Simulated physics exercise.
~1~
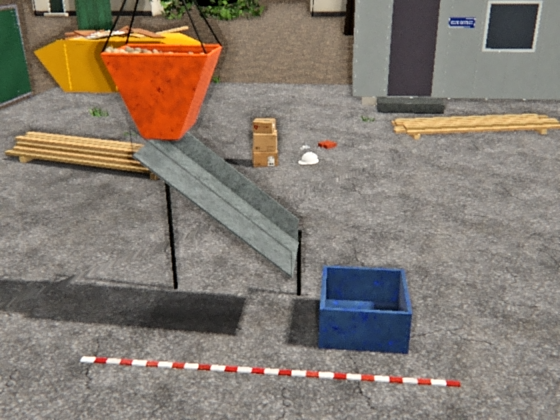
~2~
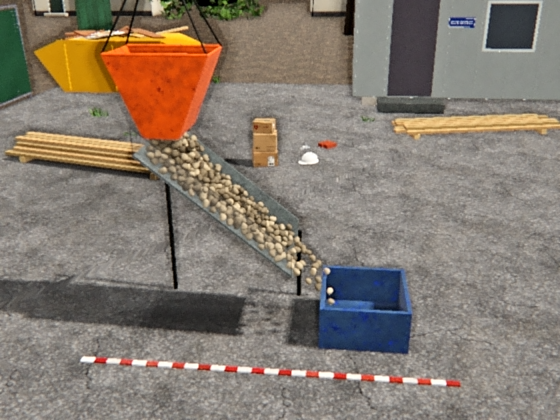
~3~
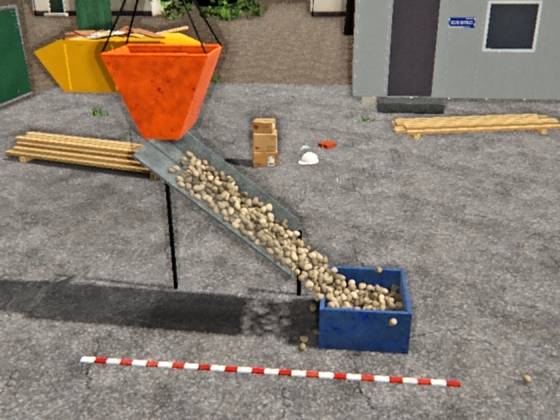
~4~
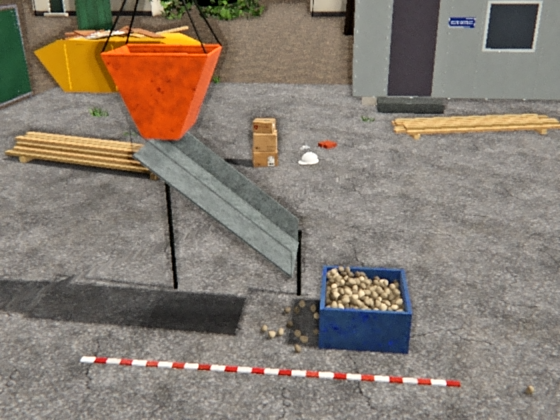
An orange skip hung still above a sloping steel chute while pale, rounded stones poured from its bottom, tumbled down to the right and piled into a blue bin, leaving nearly all inside and a few scattered on the ground.
